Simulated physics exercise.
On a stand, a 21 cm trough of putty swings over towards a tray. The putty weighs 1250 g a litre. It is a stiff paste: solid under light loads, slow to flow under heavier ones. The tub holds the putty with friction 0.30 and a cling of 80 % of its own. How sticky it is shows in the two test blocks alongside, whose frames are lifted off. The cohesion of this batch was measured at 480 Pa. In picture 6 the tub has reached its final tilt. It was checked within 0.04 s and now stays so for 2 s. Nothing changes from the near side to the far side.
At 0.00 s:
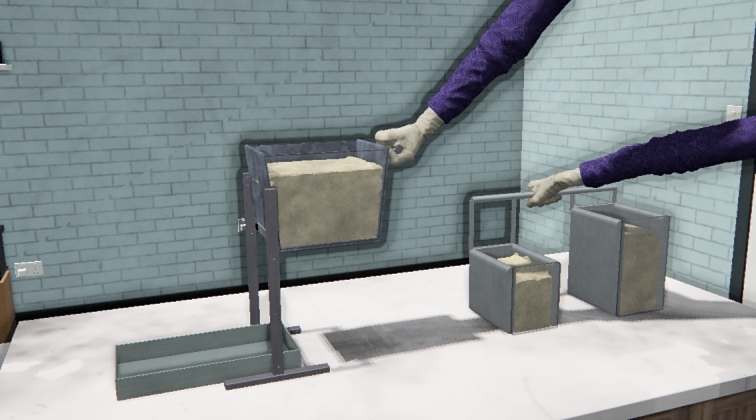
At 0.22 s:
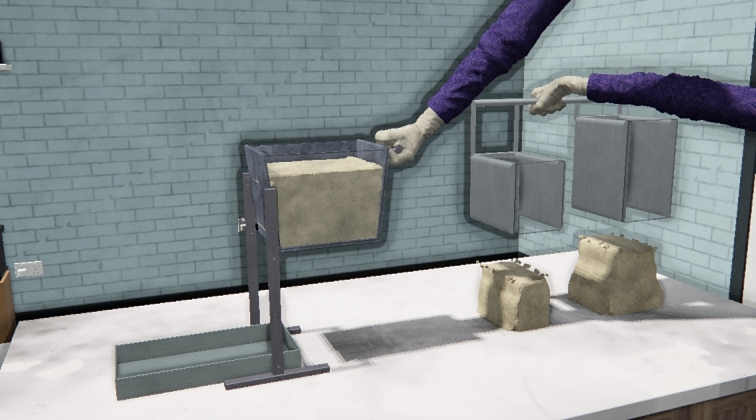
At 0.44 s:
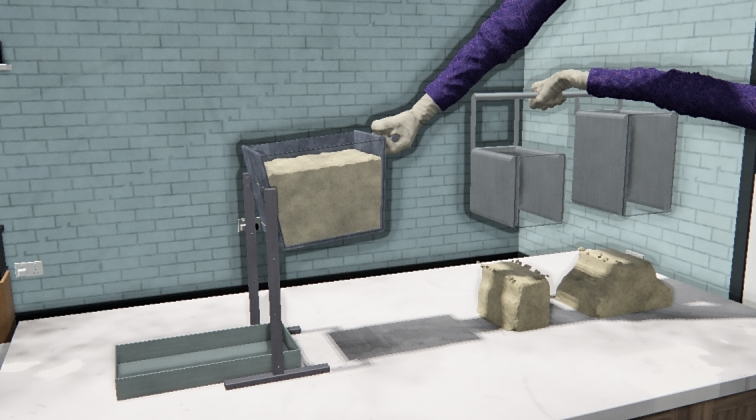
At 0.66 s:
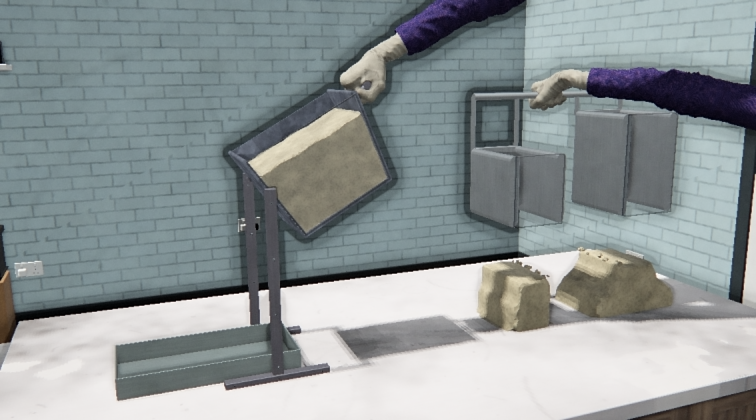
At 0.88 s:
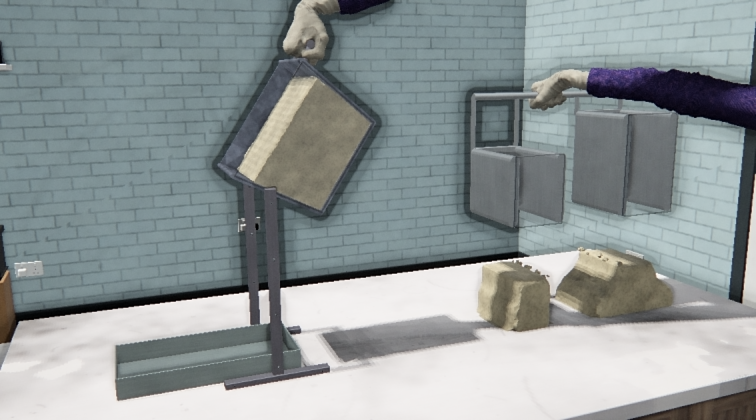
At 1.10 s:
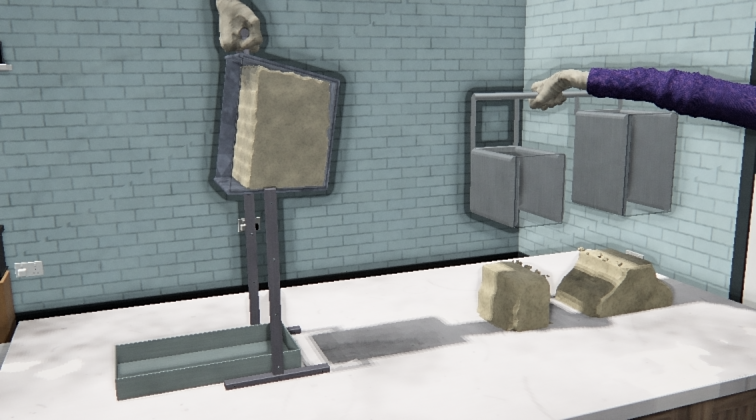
A purple-sleeved arm lifted two open metal boxes off two putty blocks, and the bigger right-hand one slumped. Another gloved hand then tilted a tub of putty steeply leftward on its stand, above a tray.
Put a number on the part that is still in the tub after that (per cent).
The part that is still in the tub after that is near 51 %.
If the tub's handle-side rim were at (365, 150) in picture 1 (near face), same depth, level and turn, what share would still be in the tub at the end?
Then about 75 %.
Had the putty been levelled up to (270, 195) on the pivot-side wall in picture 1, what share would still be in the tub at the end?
Then about 75 %.
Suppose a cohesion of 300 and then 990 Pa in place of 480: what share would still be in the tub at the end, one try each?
In turn about 40 %, 100 %.
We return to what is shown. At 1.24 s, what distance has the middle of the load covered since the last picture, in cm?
Some 4 cm.
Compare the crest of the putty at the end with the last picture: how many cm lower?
Some 15 cm.
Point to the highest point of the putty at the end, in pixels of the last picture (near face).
Around (304, 136).
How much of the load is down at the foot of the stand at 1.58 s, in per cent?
Some 0 per cent.
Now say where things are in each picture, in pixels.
Handle-side rim at (386, 149), tilt 0 degrees; crest of the putty at (380, 167); block heights 15 cm, 23 cm (left to right), in the first picture.
Handle-side rim at (386, 149), tilt 0 degrees; crest of the putty at (380, 167); block heights 14 cm, 19 cm (left to right), in the second picture.
Handle-side rim at (382, 138), tilt 5 degrees; crest of the putty at (375, 159); block heights 14 cm, 15 cm (left to right), in the third picture.
Handle-side rim at (354, 94), tilt 29 degrees; crest of the putty at (361, 115); block heights 14 cm, 15 cm (left to right), in the fourth picture.
Handle-side rim at (301, 62), tilt 57 degrees; crest of the putty at (319, 80); block heights 14 cm, 15 cm (left to right), in the fifth picture.
Handle-side rim at (242, 58), tilt 81 degrees; crest of the putty at (265, 68); block heights 14 cm, 15 cm (left to right), in the sixth picture.
After 1.24 s, the tub is at 82 degrees and holds 99 %.
After 1.41 s, the tub is at 82 degrees and holds 70 %.
After 1.58 s, the tub is at 82 degrees and holds 54 %.
After 1.75 s, the tub is at 82 degrees and holds 51 %.
After 3.10 s, the tub is at 82 degrees and holds 51 %.
